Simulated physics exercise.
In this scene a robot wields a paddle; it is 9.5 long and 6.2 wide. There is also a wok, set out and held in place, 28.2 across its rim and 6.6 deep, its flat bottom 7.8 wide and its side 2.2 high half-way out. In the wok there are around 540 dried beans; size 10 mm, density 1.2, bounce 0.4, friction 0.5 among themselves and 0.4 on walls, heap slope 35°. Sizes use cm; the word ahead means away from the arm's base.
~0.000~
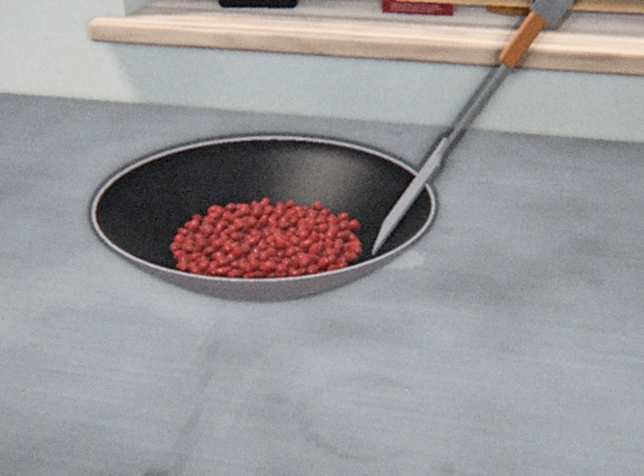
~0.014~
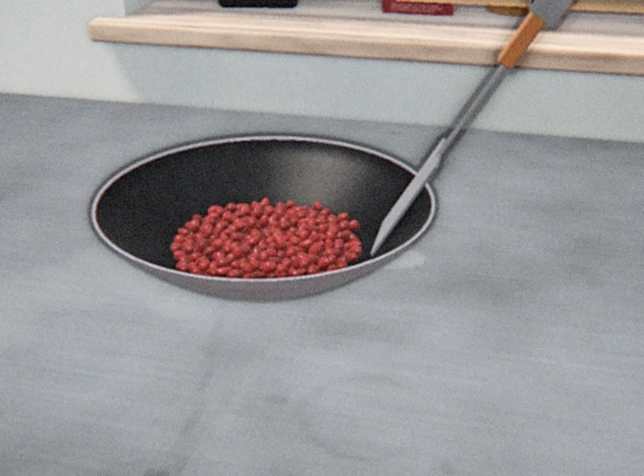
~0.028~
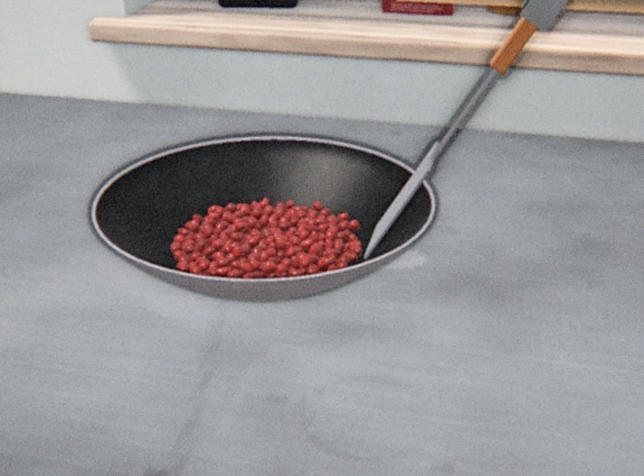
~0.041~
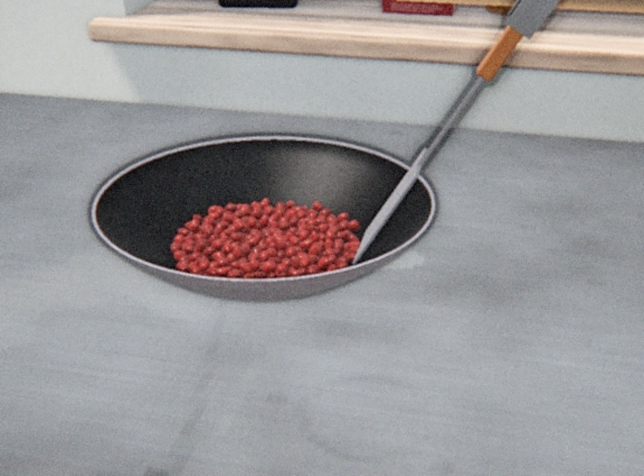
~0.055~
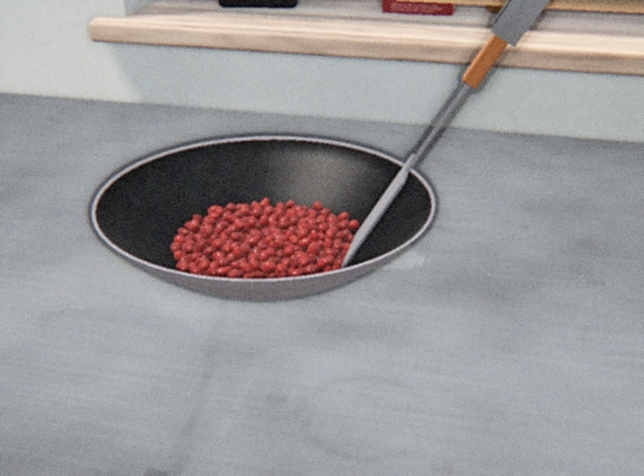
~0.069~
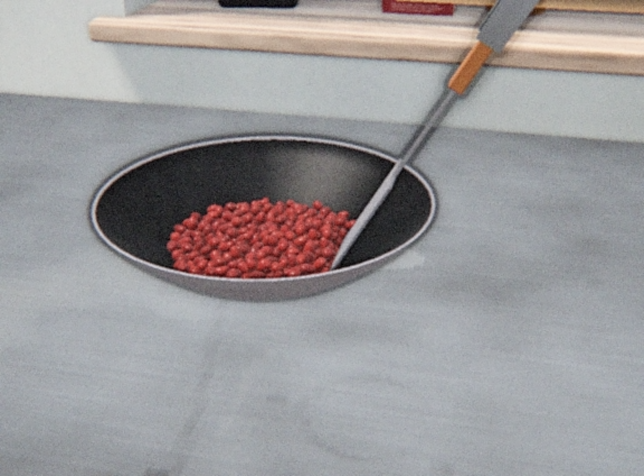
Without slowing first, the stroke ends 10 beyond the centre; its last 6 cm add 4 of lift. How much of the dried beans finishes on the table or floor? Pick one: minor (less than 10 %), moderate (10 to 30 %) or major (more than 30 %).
Moderate.
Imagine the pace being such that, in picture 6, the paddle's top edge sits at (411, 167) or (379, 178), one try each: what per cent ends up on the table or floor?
Roughly 15 per cent, then roughly 35 per cent.
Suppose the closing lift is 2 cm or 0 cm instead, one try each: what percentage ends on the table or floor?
Result: Approx. 30 % and 25 %, one try each.
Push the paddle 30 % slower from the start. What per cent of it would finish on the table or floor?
15 per cent, about.
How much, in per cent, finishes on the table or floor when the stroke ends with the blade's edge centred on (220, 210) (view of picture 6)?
Something close to 0 in a hundred.
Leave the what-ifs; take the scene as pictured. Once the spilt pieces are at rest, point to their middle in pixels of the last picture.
At about (32, 234).
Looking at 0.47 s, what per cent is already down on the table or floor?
Around 15 %.
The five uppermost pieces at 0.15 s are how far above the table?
Some 7 cm.
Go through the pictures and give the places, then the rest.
Paddle top edge at (442, 151), sloping 60°; upper third of the load around (267, 237), from x 175 to 355, top at y 205; 540 in the wok, in the first frame.
Paddle top edge at (441, 152), sloping 60°; upper third of the load around (267, 237), from x 175 to 355, top at y 205, in the second frame.
Paddle top edge at (434, 156), sloping 60°; upper third of the load around (267, 237), from x 175 to 355, top at y 205, in the third frame.
Paddle top edge at (422, 162), sloping 60°; upper third of the load around (267, 237), from x 175 to 355, top at y 205, in the fourth frame.
Paddle top edge at (409, 168), sloping 60°; upper third of the load around (268, 237), from x 175 to 355, top at y 205, in the fifth frame.
Paddle top edge at (396, 173), sloping 60°; upper third of the load around (264, 235), from x 175 to 355, top at y 205; 540 in the wok, in the sixth frame.
By 0.15 s, sloping 60°, highest piece 7 above the table; 540 in the wok.
By 0.23 s, sloping 60°, highest piece 8 above the table; 535 in the wok, 5 on the blade or in flight.
By 0.47 s, sloping 60°, highest piece 9 above the table; 425 in the wok, 82 on the table or floor, 33 on the blade or in flight.
By 1.52 s, sloping 60°, highest piece 6 above the table; 424 in the wok, 116 on the table or floor.
Final count, 424 in the wok, 116 on the table or floor. That is 21 % on the table or floor.
